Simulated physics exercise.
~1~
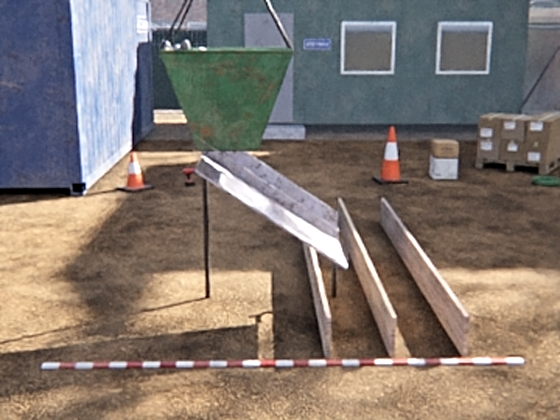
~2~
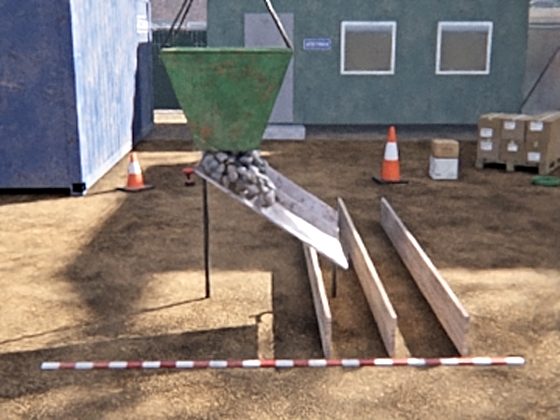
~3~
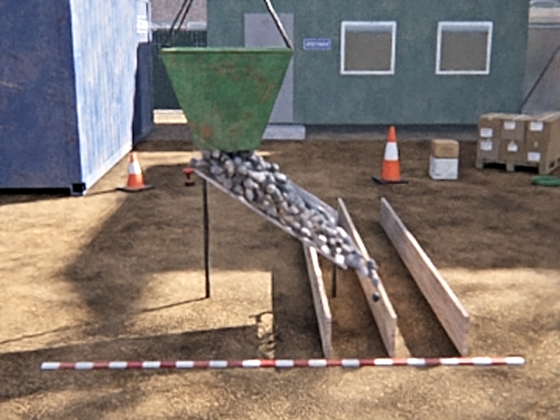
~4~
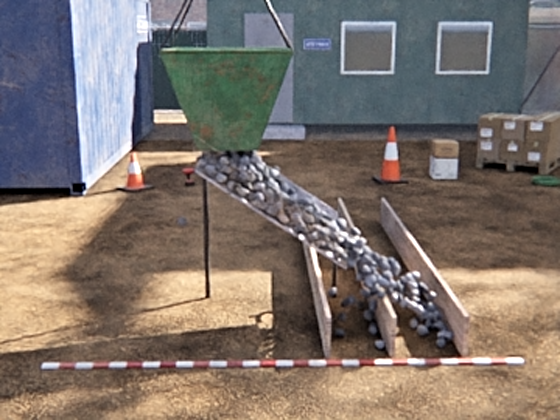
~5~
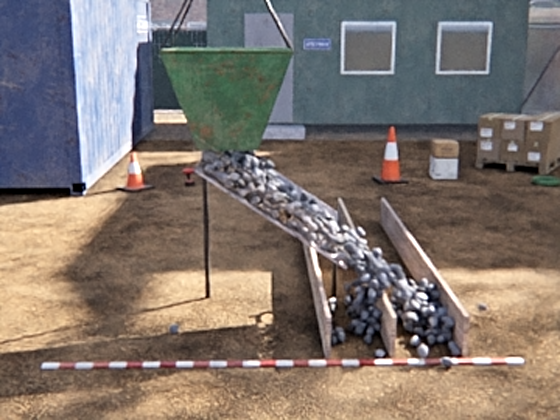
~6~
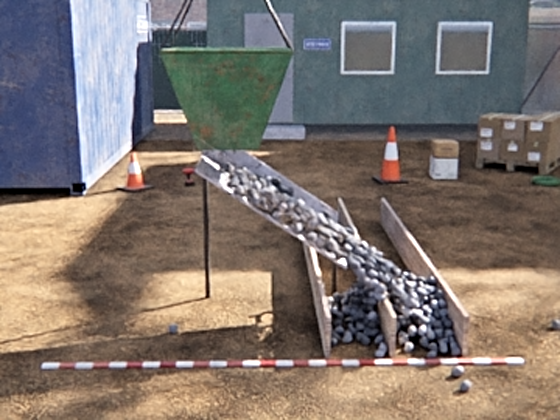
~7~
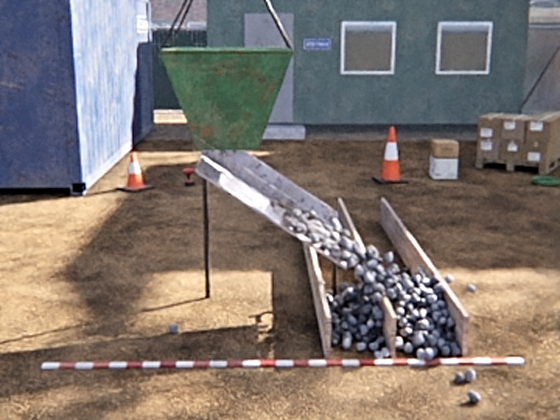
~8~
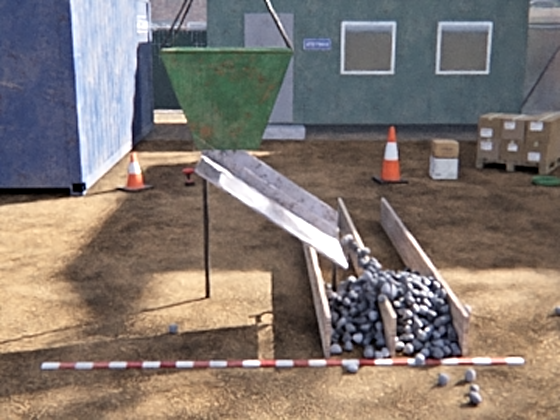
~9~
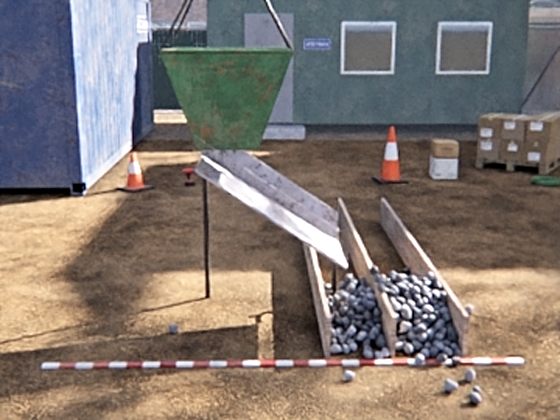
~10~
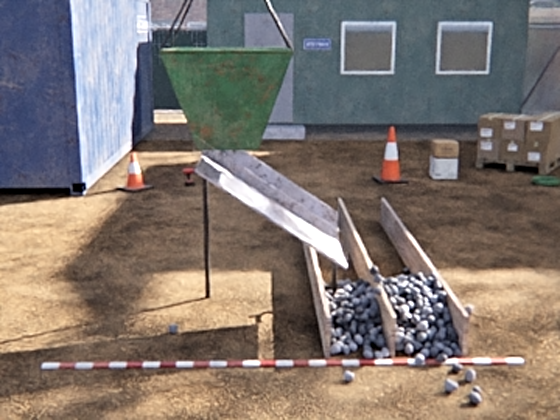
A green hopper hangs over a sloping steel chute in a sunlit dirt yard, seen from a still, slightly raised view, with a blue container at left, a green building behind, and orange cones nearby. Three wooden planks mark off two bays at lower right, behind a red and white striped pole. Grey rounded stones drop from the hopper and slide down the chute to the right. They spill over the plank ends, filling both bays while a few roll out in front. The chute empties, and the stones settle, with more in the right bay than the left.
